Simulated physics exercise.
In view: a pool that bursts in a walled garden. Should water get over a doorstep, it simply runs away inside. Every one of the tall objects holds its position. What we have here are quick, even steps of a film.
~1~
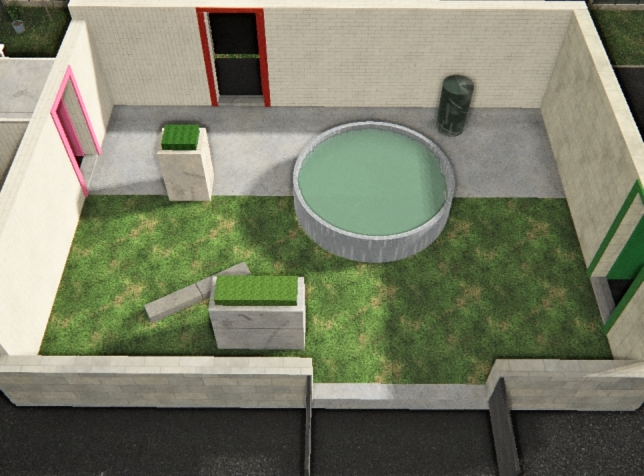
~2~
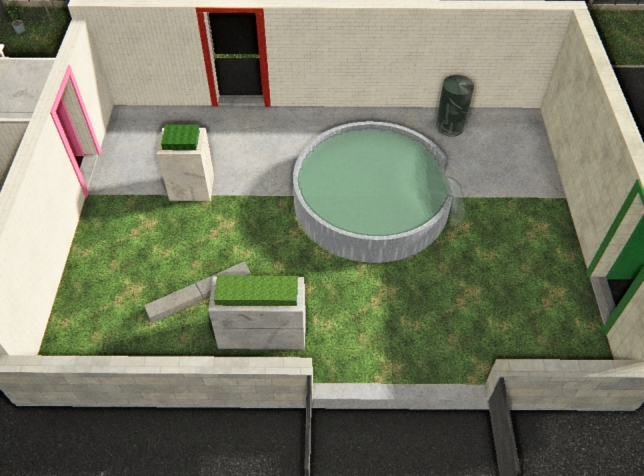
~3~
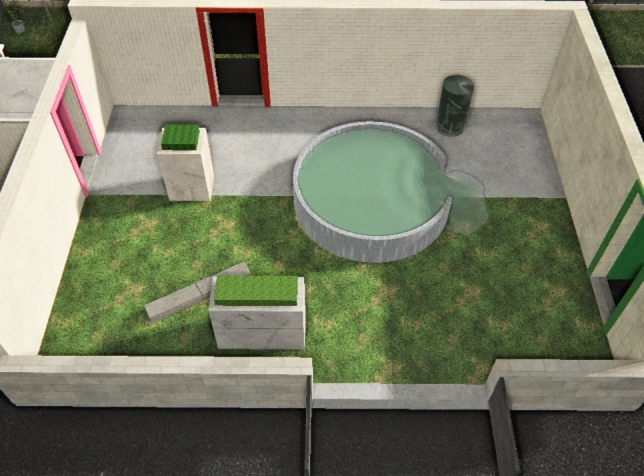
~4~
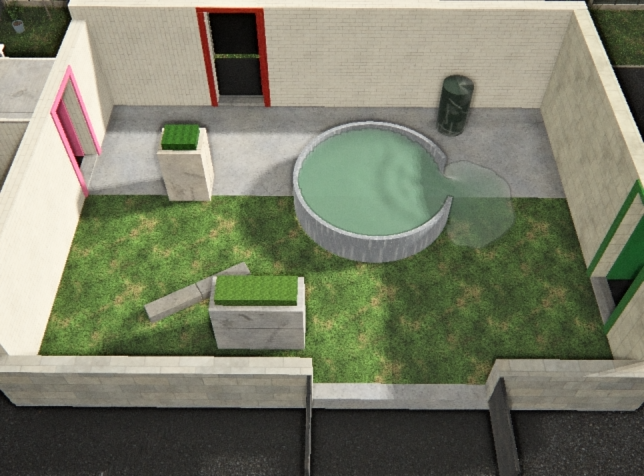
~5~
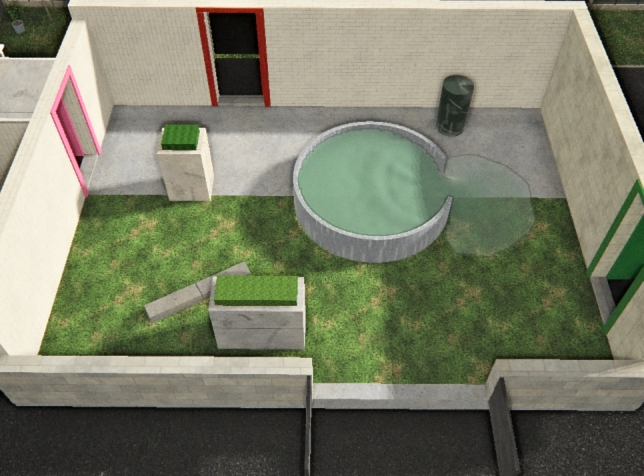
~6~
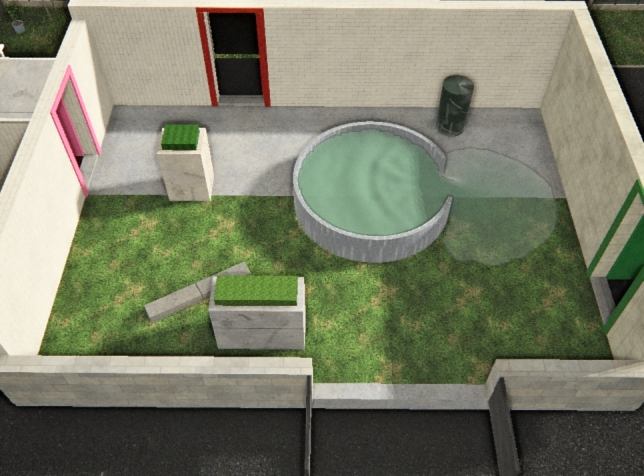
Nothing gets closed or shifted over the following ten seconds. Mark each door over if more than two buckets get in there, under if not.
Pink door: Under, green door: Over, red door: Under.
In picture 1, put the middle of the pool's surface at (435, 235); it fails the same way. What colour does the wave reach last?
The door you want is the one in pink.
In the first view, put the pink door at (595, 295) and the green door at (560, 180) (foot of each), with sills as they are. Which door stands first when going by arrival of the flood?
That's the green-painted one.
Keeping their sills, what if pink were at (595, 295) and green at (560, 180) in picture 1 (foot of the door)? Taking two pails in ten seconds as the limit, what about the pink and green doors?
As I see it, the pink one crosses the line; the green one crosses the line.
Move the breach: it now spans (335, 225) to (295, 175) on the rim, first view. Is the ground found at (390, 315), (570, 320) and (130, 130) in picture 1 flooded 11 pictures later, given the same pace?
Respectively: Parched, parched and parched.
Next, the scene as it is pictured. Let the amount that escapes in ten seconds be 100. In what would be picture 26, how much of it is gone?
It should be close to 5 percent by then.
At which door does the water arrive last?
Result: The pink one.
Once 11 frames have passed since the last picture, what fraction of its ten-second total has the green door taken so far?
My figure is 0 in a hundred.
A moment on, water covers 15 % of the floor; the pink door not reached, the green door not reached, the red door not reached.
Next, water covers 20 % of the floor; the pink door not reached, the green door wet at the sill, nothing in, the red door not reached.
Then, water covers 30 % of the floor; the pink door not reached, the green door under two buckets in, the red door not reached.
Later, water covers 50 % of the floor; the pink door not reached, the green door over two buckets in, the red door wet at the sill, nothing in.
In the end, water covers 70 % of the floor; the pink door wet at the sill, nothing in, the green door over two buckets in, the red door wet at the sill, nothing in.
